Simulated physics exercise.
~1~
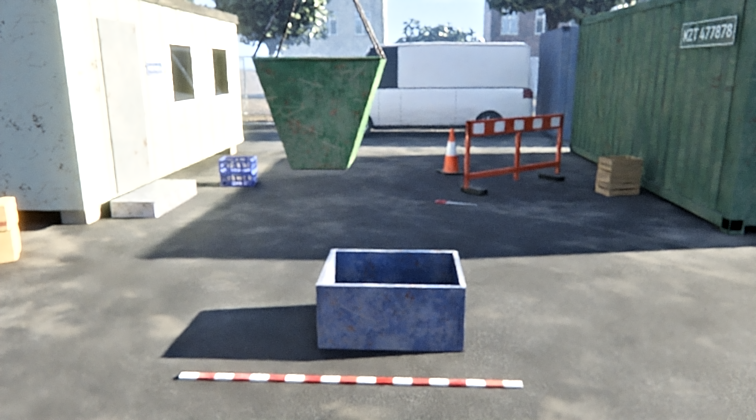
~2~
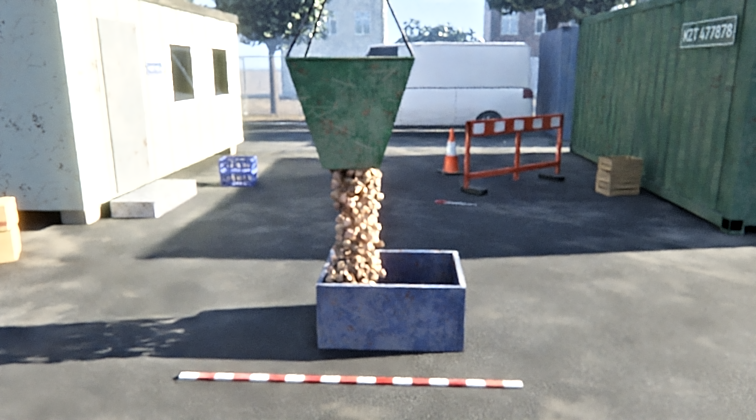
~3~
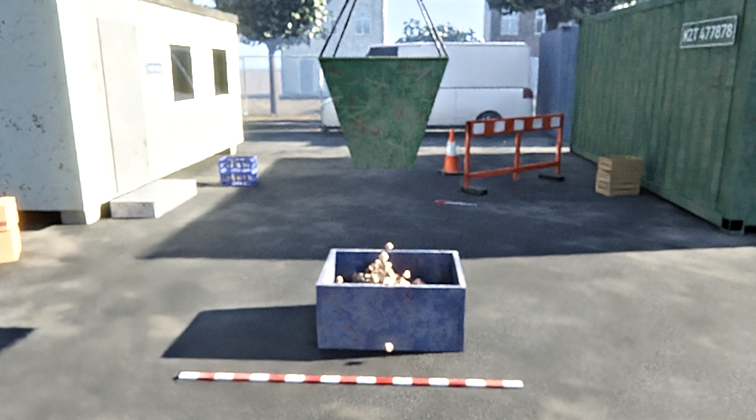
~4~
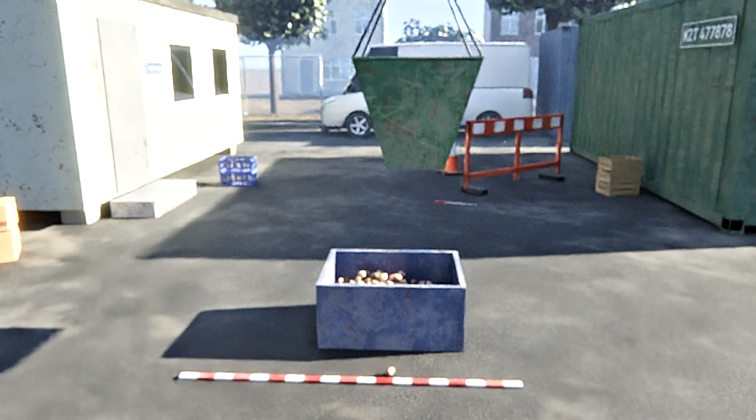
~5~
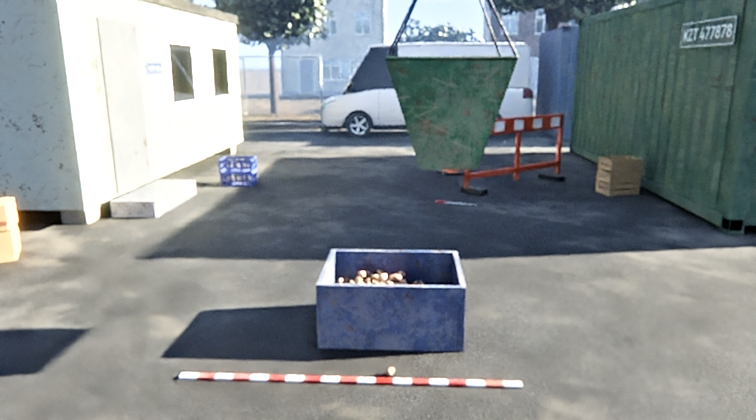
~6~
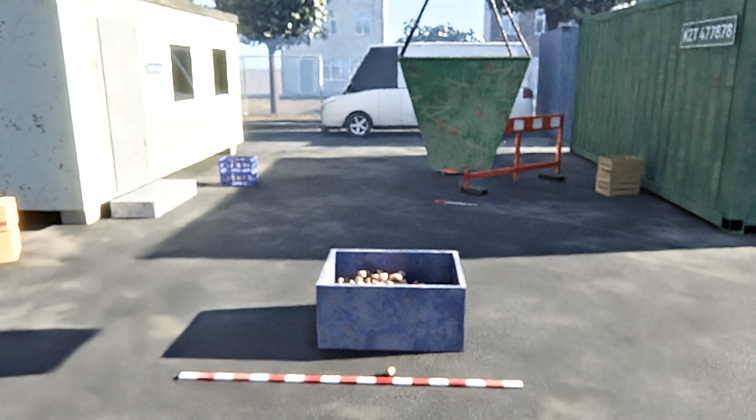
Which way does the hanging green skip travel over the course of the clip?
It travels to the right, passing over the blue bin and carrying on beyond it after the stones have dropped out.
